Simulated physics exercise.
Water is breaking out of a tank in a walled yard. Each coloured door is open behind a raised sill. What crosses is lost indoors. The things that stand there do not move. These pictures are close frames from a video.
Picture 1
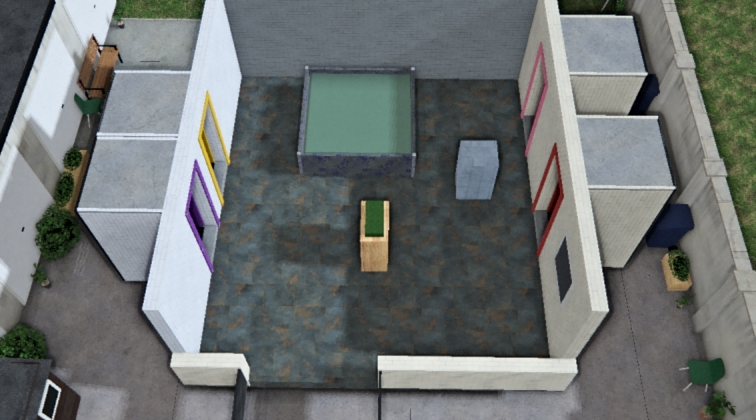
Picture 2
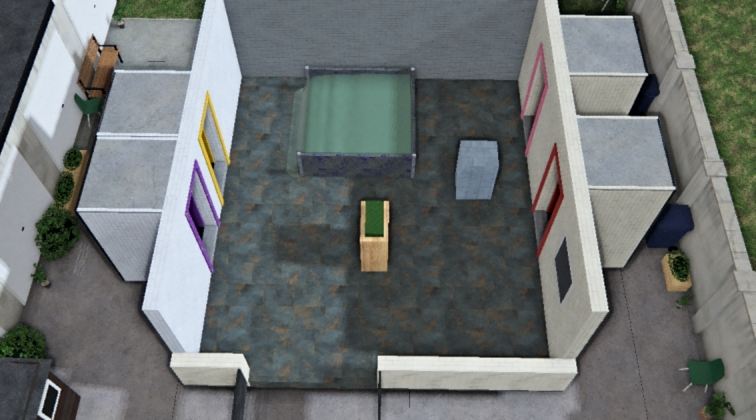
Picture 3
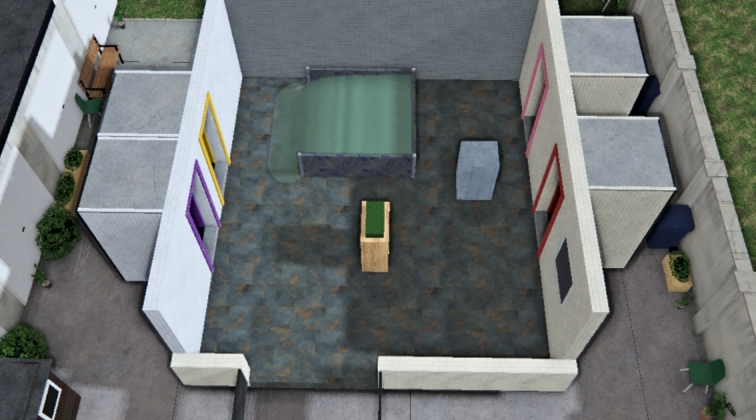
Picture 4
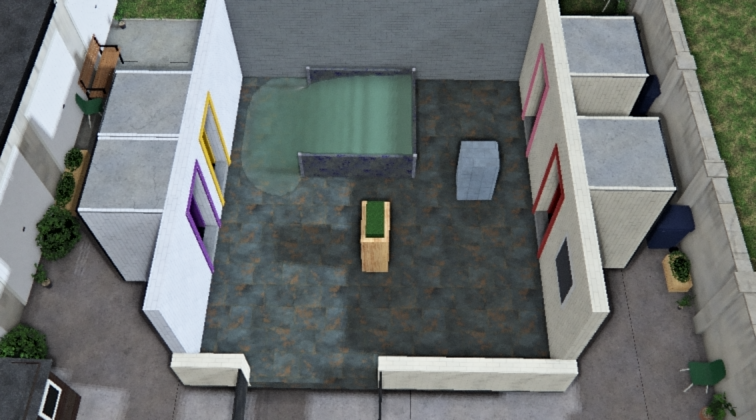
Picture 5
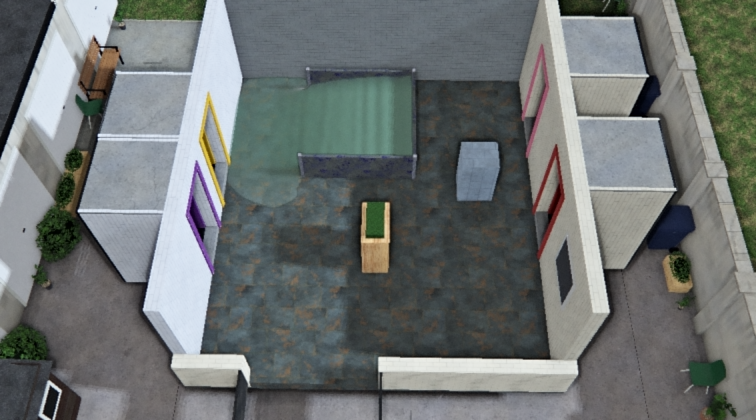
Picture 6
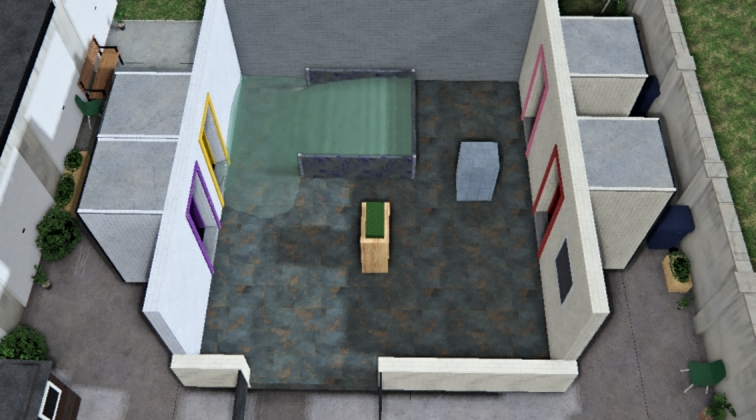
In this clip, greenish water sits in an open tank in a walled yard, then pours out of its left side and spreads across the dark floor to the left wall beside the yellow-framed doorway, while the blocks nearby stay still.
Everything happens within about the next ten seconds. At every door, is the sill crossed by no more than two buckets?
Outcome: The pink door will most likely keep inside the limit. The red door will most likely keep inside the limit. The yellow door will most likely go past the limit. The purple door will most likely keep inside the limit.
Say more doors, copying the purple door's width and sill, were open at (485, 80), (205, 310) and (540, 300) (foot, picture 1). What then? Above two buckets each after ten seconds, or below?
In order: Stays within it, stays within it, stays within it.
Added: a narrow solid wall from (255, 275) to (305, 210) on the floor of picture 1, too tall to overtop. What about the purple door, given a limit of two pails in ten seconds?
Note: Purple door crosses the threshold.
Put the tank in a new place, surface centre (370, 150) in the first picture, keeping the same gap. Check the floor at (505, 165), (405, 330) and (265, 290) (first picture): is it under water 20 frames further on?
In order: Untouched, untouched, submerged.
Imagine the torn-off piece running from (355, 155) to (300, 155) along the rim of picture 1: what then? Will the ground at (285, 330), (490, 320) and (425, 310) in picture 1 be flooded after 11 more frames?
Submerged, unwetted, unwetted.
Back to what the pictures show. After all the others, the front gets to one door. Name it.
My answer: The red one.
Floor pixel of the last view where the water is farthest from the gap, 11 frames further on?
Roughly at (201, 349).
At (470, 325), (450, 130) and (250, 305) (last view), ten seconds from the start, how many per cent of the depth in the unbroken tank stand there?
Estimate: 12, 2, 10 %.
A moment on, water covers 15 % of the floor; the pink door not reached, the red door not reached, the yellow door over two buckets in, the purple door wet at the sill, nothing in.
Next, water covers 25 % of the floor; the pink door not reached, the red door not reached, the yellow door over two buckets in, the purple door wet at the sill, nothing in.
Then, water covers 50 % of the floor; the pink door not reached, the red door not reached, the yellow door far over two buckets in, the purple door wet at the sill, nothing in.
Later, water covers 70 % of the floor; the pink door wet at the sill, nothing in, the red door wet at the sill, nothing in, the yellow door far over two buckets in, the purple door wet at the sill, nothing in.
In the end, water covers 85 % of the floor; the pink door wet at the sill, nothing in, the red door wet at the sill, nothing in, the yellow door far over two buckets in, the purple door wet at the sill, nothing in.
